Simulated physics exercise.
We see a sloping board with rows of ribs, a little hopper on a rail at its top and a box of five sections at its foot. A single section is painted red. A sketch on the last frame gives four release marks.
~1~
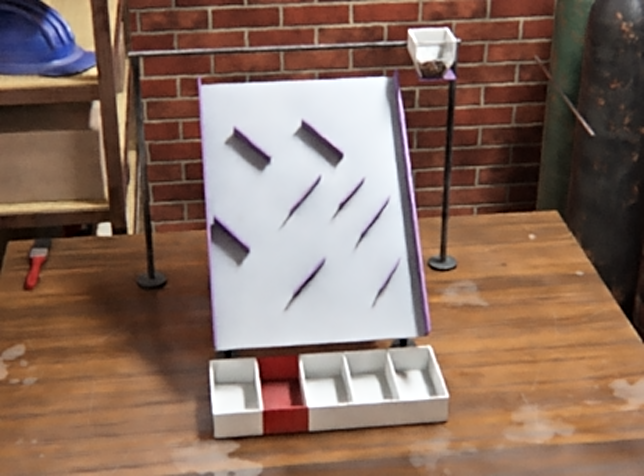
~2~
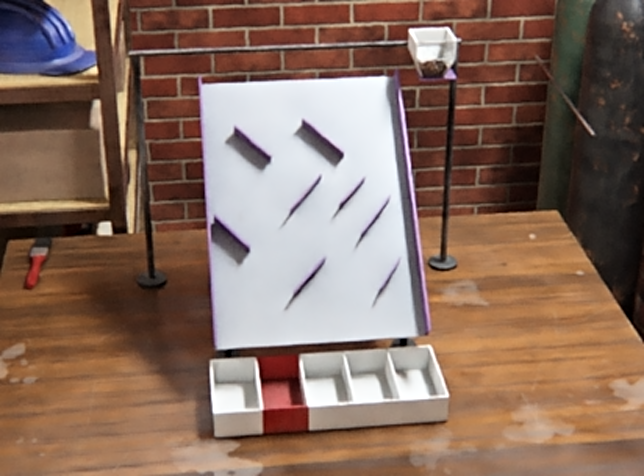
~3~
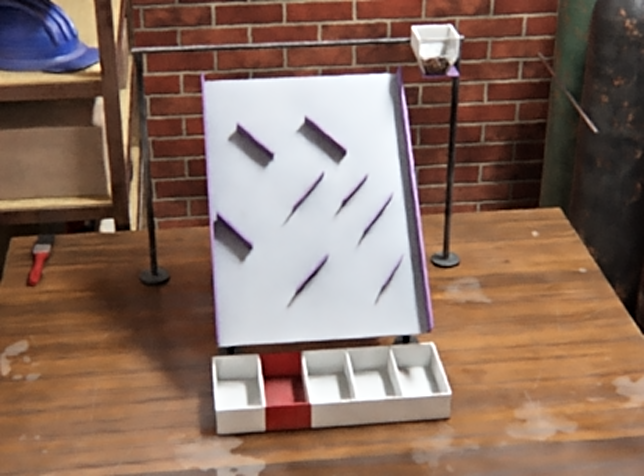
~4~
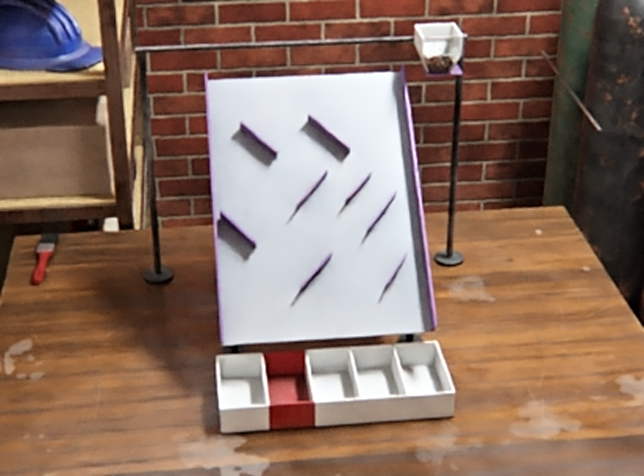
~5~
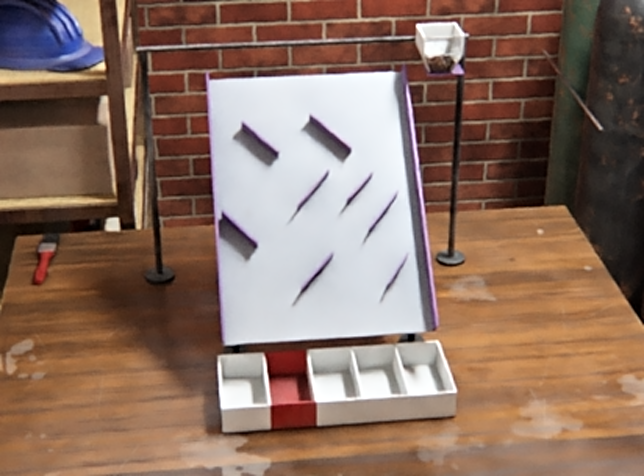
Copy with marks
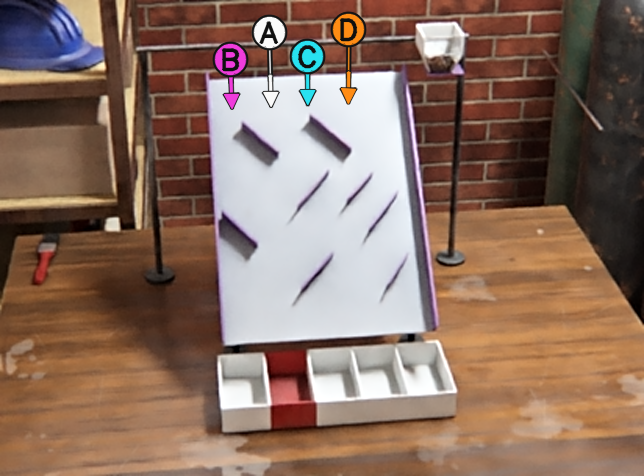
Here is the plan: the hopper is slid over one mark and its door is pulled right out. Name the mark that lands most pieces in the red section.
B works best here.
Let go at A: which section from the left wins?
The first.
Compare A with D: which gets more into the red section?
Here it is mark A.
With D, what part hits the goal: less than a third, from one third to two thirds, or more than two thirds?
Less than a third.
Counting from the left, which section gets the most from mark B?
It is the second one.
On the marked copy, mark A meets the board at (270, 101); mark B meets the board at (231, 103); mark C meets the board at (307, 99); mark D meets the board at (348, 97).
Choosing A, roughly a quarter in the red section, roughly half in other sections, roughly a quarter outside the box.
Choosing B, roughly a third in the red section, about a tenth in other sections, roughly half outside the box.
Choosing C, roughly a quarter in the red section, roughly half in other sections, roughly a third outside the box.
Choosing D, just a few in the red section, roughly two thirds in other sections, roughly a third outside the box.
